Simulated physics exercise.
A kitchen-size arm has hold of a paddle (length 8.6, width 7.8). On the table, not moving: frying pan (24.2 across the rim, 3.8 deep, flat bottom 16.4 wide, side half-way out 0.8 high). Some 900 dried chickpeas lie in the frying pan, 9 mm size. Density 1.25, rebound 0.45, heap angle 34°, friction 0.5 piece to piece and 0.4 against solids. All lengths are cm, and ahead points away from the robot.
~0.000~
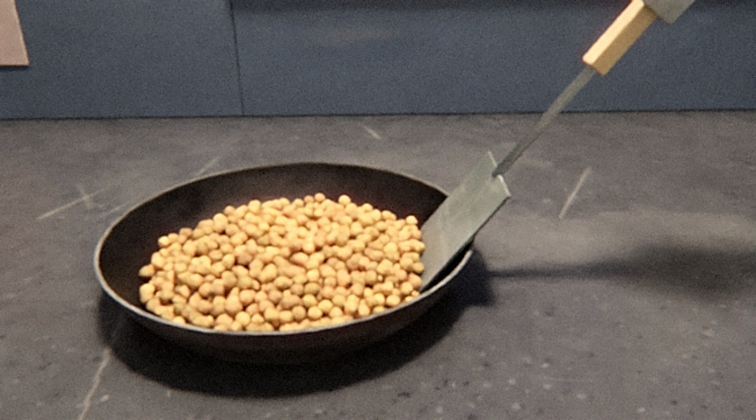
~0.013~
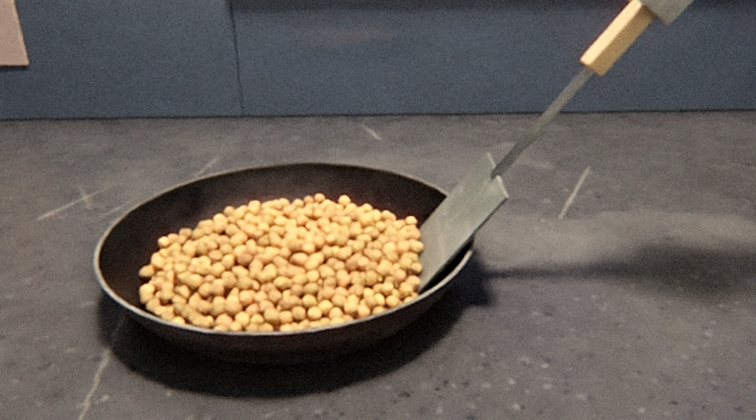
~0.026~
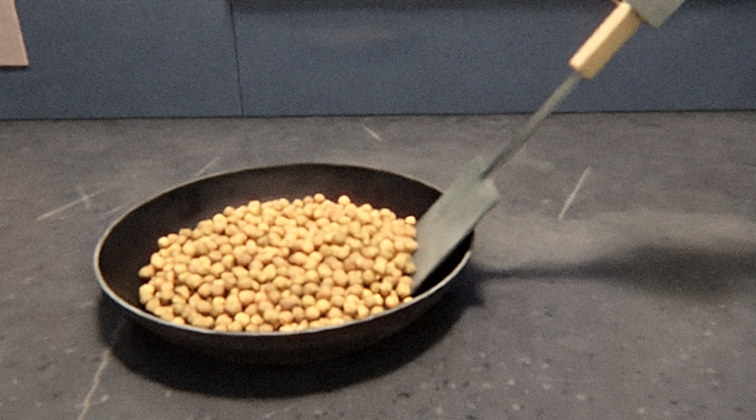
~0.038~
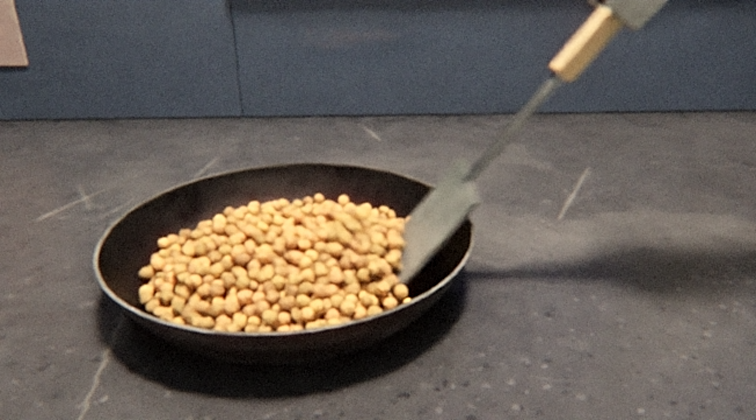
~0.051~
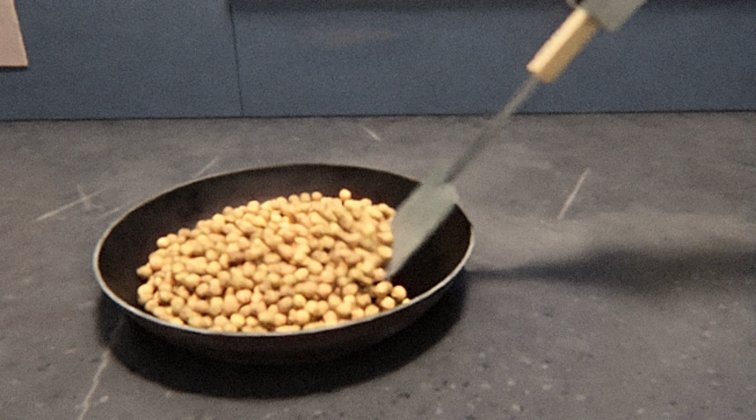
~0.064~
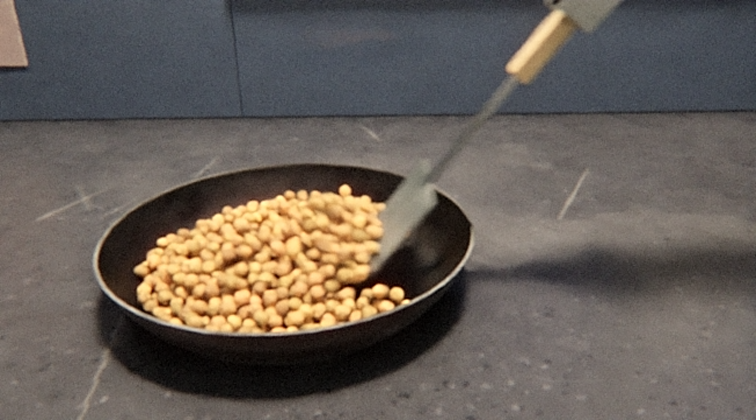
Metal paddle with a wooden grip sliding leftward through a black frying pan of dried chickpeas, pushing them into a heap.
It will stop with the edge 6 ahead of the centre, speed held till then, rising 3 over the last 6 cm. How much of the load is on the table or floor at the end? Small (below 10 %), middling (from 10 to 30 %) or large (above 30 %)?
Share on the table or floor: Middling (from 10 to 30 %).
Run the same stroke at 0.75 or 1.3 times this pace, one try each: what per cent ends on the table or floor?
About 10 and 20 per cent.
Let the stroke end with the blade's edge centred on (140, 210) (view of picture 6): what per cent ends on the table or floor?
Some 30 per cent.
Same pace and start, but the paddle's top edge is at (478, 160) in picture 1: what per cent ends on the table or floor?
Some 15 per cent.
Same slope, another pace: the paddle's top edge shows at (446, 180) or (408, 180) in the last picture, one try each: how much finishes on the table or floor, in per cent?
Some 10 and 25 per cent.
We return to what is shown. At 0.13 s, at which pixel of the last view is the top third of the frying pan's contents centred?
Around (254, 233).
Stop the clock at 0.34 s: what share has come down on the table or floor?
Roughly 15 per cent.
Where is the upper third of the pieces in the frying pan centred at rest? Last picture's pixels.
At about (188, 248).
By 0.10 s, sloping 52°, highest piece 7 above the table; 900 in the frying pan.
By 0.13 s, sloping 52°, highest piece 8 above the table; 900 in the frying pan.
By 0.34 s, sloping 52°, highest piece 5 above the table; 745 in the frying pan, 153 on the table or floor, 2 on the blade or in flight.
By 1.39 s, sloping 52°, highest piece 4 above the table; 745 in the frying pan, 155 on the table or floor.
Final count, 745 in the frying pan, 155 on the table or floor. That is 17 % on the table or floor.
